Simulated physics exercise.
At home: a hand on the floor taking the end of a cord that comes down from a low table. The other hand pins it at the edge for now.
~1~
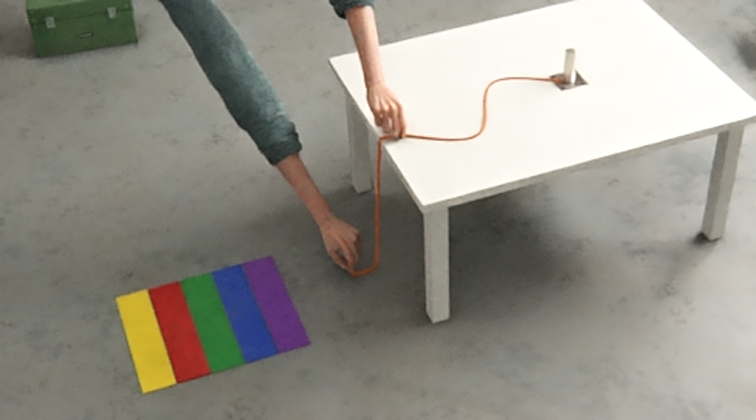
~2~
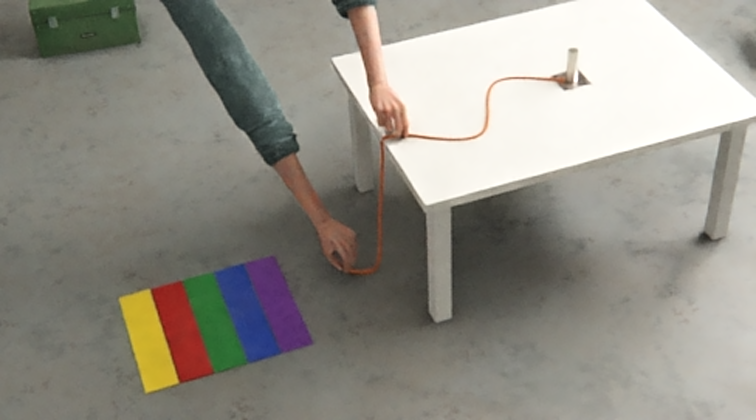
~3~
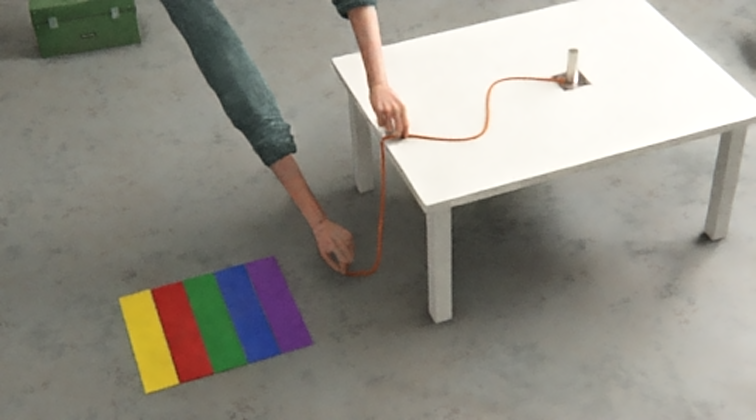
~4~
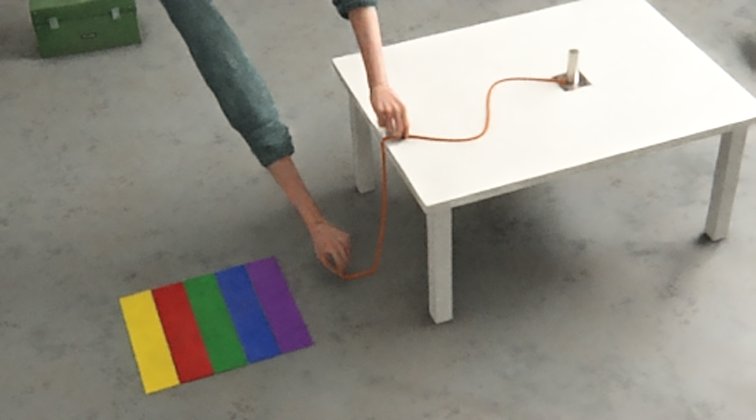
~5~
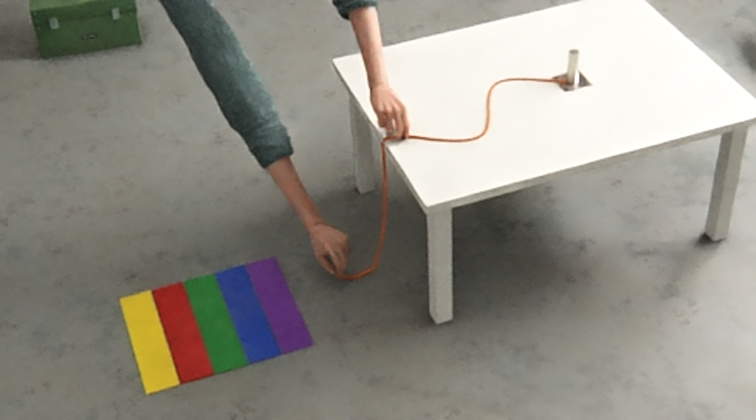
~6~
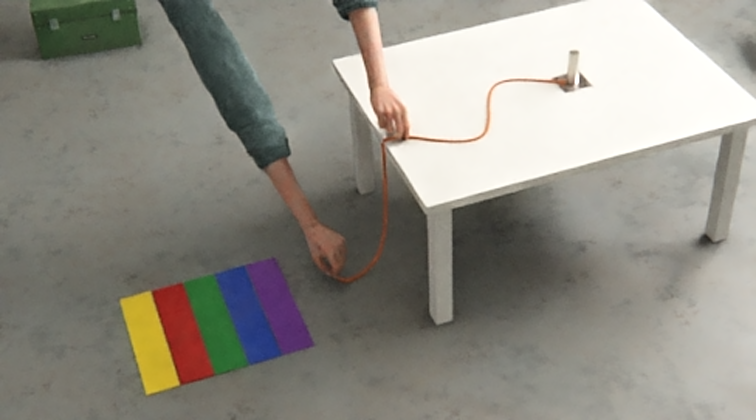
A hand near the floor drew the end of an orange cord slightly left, toward a mat of colored stripes, while another hand held the cord at the edge of a low white table.
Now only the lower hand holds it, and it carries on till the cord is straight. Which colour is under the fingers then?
The end stops over the red strip.
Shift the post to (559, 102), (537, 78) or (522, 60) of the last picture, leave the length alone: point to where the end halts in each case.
The places are (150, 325), (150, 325) and (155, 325).
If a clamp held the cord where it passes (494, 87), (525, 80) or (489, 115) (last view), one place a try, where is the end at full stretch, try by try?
In that order: (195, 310), (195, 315) and (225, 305).
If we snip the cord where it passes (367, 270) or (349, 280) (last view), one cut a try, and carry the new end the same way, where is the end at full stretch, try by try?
About (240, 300) and (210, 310).
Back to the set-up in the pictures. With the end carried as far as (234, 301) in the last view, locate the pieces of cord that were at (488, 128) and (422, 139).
About (435, 125), and the other about (380, 159).
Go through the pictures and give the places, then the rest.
The first frame shows end (348, 267); purple (288, 331); blue (255, 341); green (222, 351); red (189, 360); yellow (154, 370).
The second frame shows end (344, 269); cord through (530, 78) (488, 102) (466, 139) (390, 137) (381, 196) (380, 251).
The third frame shows end (340, 270).
The fourth frame shows end (337, 271); cord through (530, 79) (489, 103) (467, 139) (391, 138) (385, 197) (379, 251).
The fifth frame shows end (336, 272).
The sixth frame shows end (332, 274); cord through (531, 80) (489, 104) (467, 141) (391, 139) (386, 198) (379, 252).
A little later, end near (234, 301); over blue.
Next, end near (201, 311); over green.
When it is tight, end near (182, 316); over red. It gets as far as the red strip.
